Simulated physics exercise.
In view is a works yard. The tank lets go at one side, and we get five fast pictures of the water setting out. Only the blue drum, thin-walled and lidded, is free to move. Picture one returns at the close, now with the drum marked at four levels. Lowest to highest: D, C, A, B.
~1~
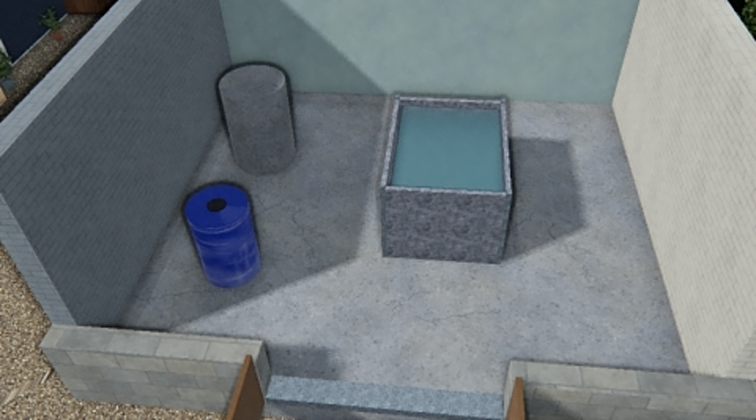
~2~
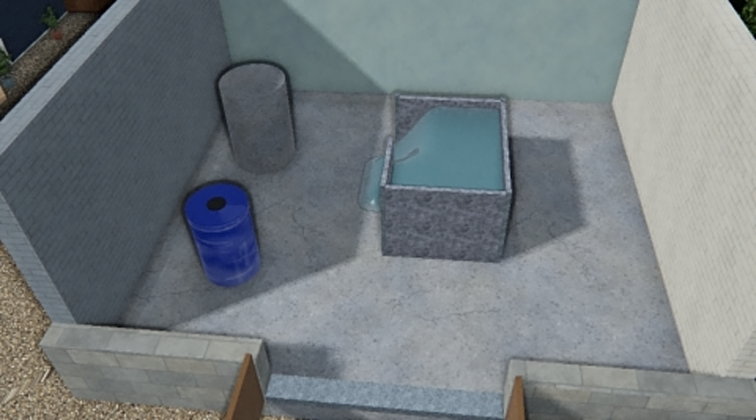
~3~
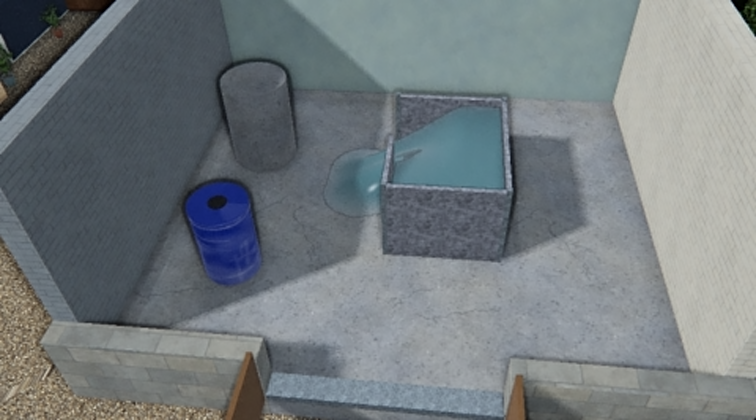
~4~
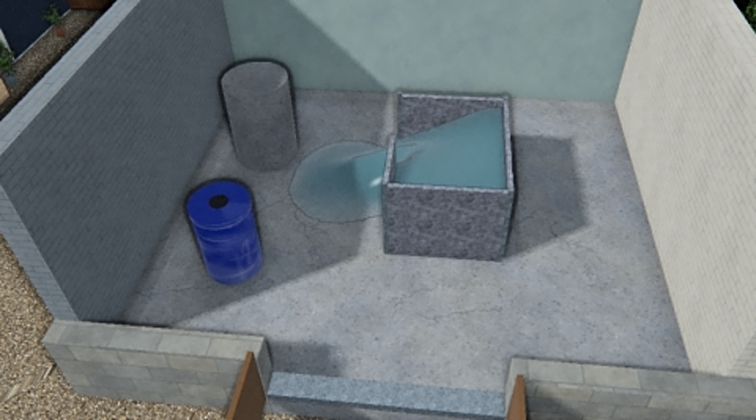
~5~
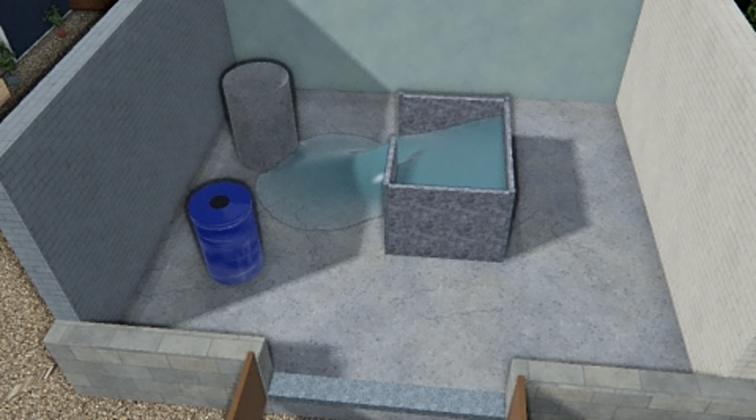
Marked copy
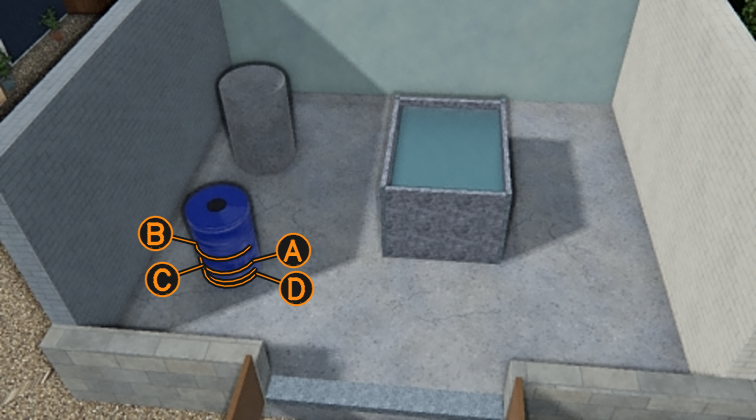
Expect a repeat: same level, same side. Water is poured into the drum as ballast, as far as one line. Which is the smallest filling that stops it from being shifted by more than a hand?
The limit is A.
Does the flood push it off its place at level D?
Yes.
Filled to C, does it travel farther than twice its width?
No.
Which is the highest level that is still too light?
C it is.
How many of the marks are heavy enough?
Two of the four.
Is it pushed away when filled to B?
No, that is safe.
On the marked copy, A at (221, 273); B at (216, 259); C at (223, 281); D at (224, 286); from the bottom up D, C, A, B.
With A, it does not move.
With B, it does not move.
With C, it is pushed about half its own width away.
With D, it is pushed about twice its own width away.
